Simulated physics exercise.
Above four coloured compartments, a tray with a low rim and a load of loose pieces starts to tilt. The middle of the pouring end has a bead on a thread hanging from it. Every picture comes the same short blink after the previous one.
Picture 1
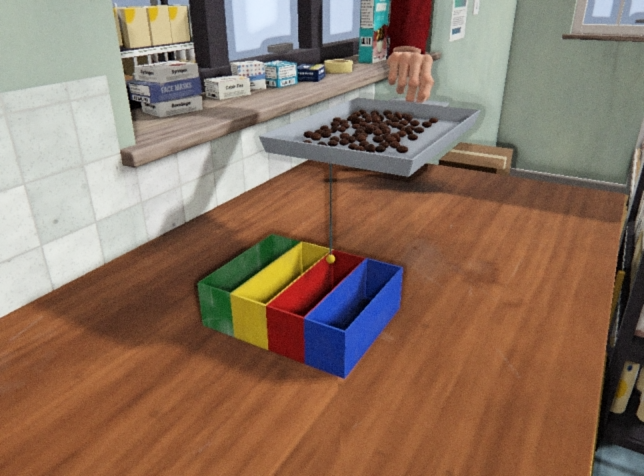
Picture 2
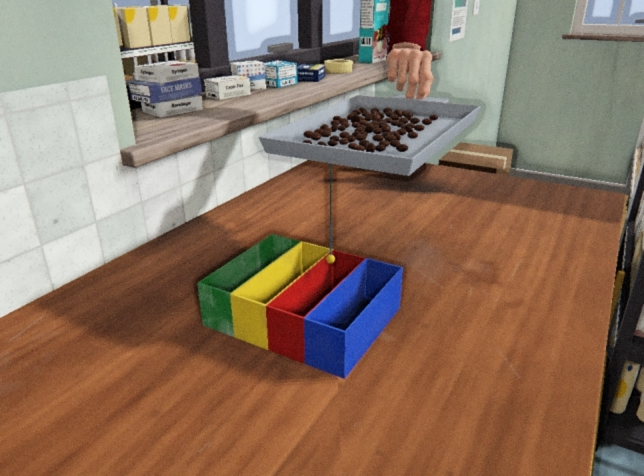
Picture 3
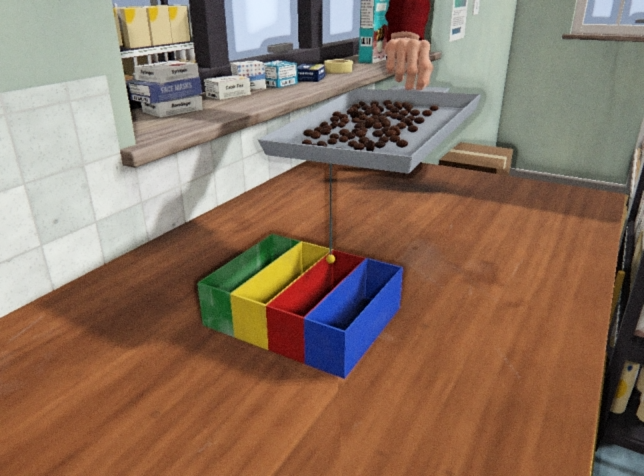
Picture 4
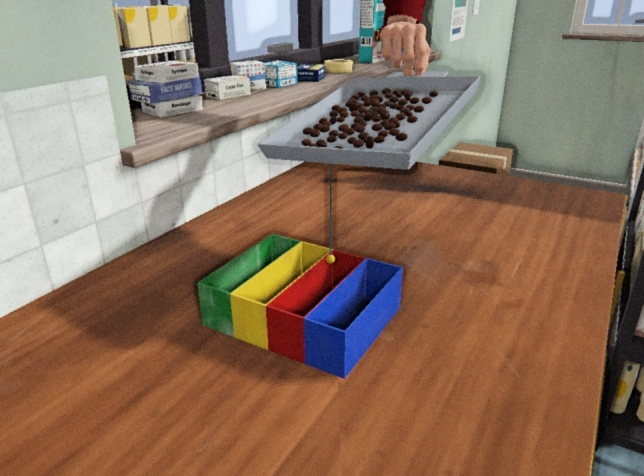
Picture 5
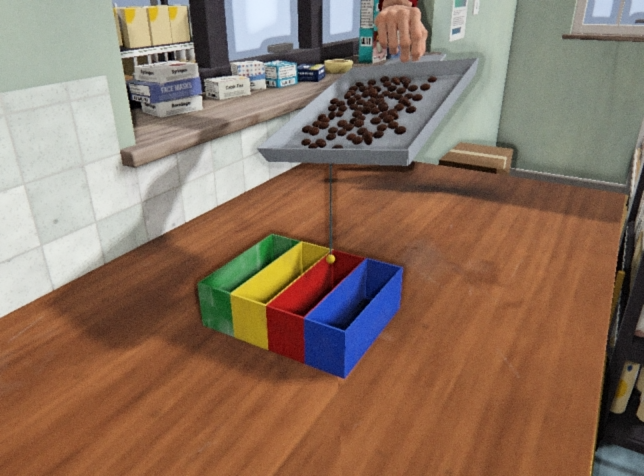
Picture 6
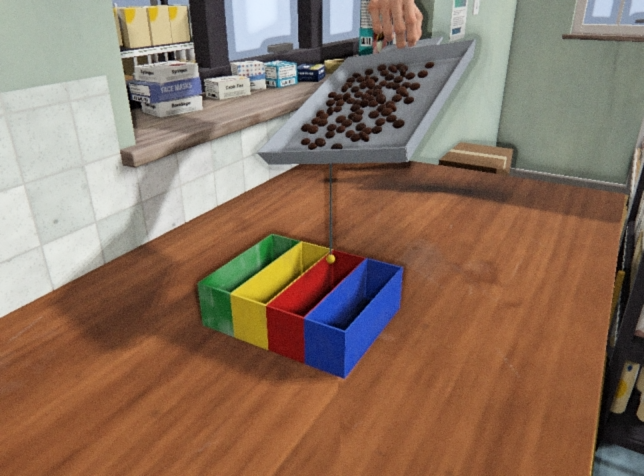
A gray tray of small dark brown pieces tilted gradually as a hand raised its far side, its near edge dipping toward the left above green, yellow, red and blue compartments on a wooden counter.
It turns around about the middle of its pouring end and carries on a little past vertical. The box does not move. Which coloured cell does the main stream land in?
The main stream lands in the green cell.
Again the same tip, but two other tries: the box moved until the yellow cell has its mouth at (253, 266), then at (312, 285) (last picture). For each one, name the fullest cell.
So it's that yellow cell for the first shift and the cell in green for the second.
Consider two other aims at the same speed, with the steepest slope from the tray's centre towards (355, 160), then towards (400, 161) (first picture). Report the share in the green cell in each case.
Roughly 0 percent first and 0 percent second.
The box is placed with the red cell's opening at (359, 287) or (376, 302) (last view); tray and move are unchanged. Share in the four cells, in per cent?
Roughly 30 %, then roughly 0 %.
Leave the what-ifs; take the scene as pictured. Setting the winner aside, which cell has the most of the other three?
The yellow one.
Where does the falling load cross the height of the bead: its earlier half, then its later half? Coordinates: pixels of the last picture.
First close to (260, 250), next close to (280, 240).
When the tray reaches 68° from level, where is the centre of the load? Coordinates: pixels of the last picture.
Mark it at roughly (286, 153) in the final frame.
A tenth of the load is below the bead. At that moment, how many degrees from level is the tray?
Tilt: Around 80 degrees.
Soon after the last picture, tray tipped steeply; nearly all on the tray; a small part falling or outside the box.
A little later, tray tipped past a quarter turn; a small part on the tray; about half in the green cell; about a quarter in the yellow cell; about a quarter falling or outside the box.
Later still, tray tipped past a quarter turn; about two thirds in the green cell; about a third in the yellow cell; a stray few in the red cell; a small part falling or outside the box.
At rest, tray tipped past a quarter turn; about two thirds in the green cell; about a third in the yellow cell; a stray few in the red cell; none in the blue cell; a small part outside the box.
